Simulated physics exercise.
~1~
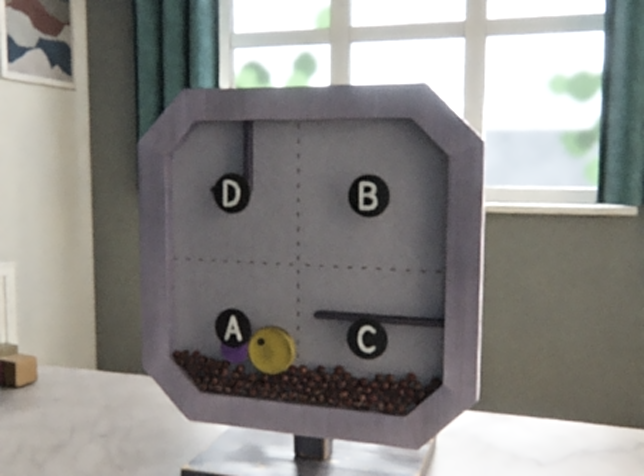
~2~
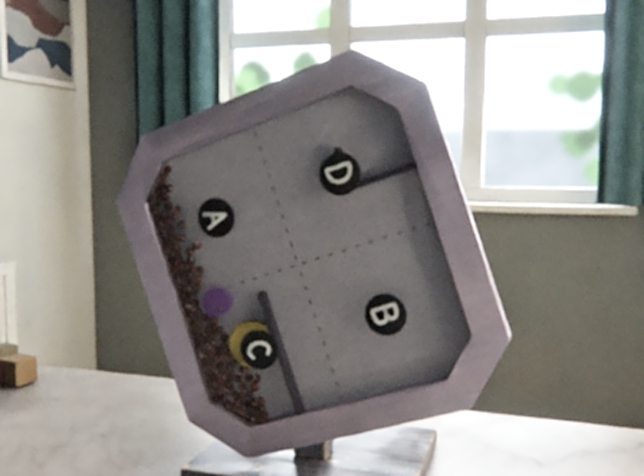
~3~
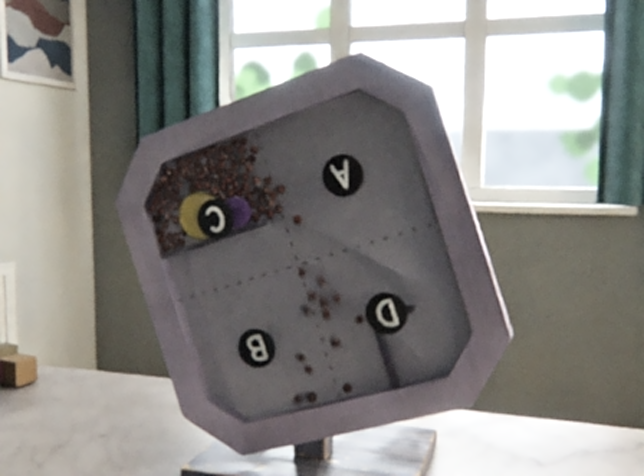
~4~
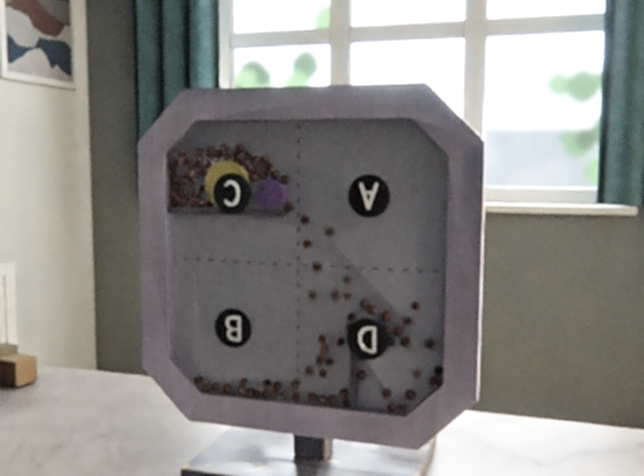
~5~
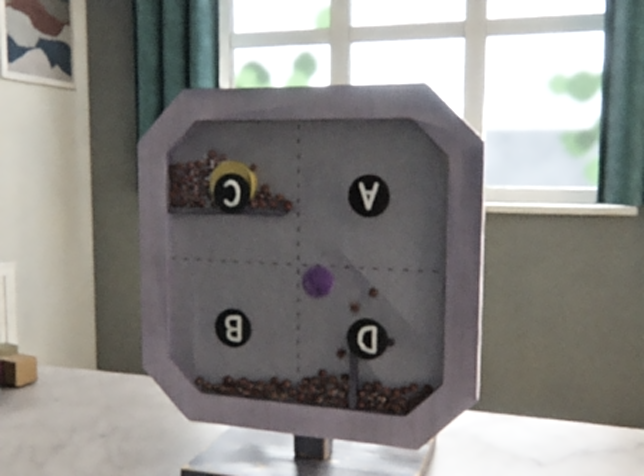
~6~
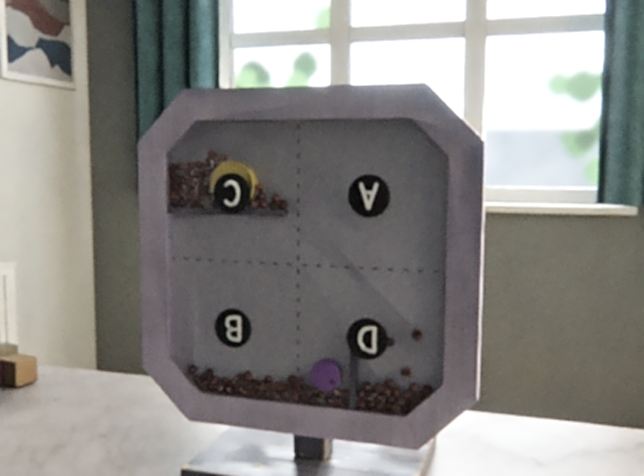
A purple-grey, octagonal shadow box stands upright on a pale tabletop before a bright window with teal curtains, seen by a still camera. Inside, dark beads line the bottom, with a yellow disc and a purple disc resting near the letter A. The box turns clockwise, and beads and discs gather in the quarter marked C. As it reaches upside down, C's ledge holds the yellow disc and many beads while others spill to the floor. The purple disc then drops off the ledge and settles among the beads in D, leaving yellow in C.
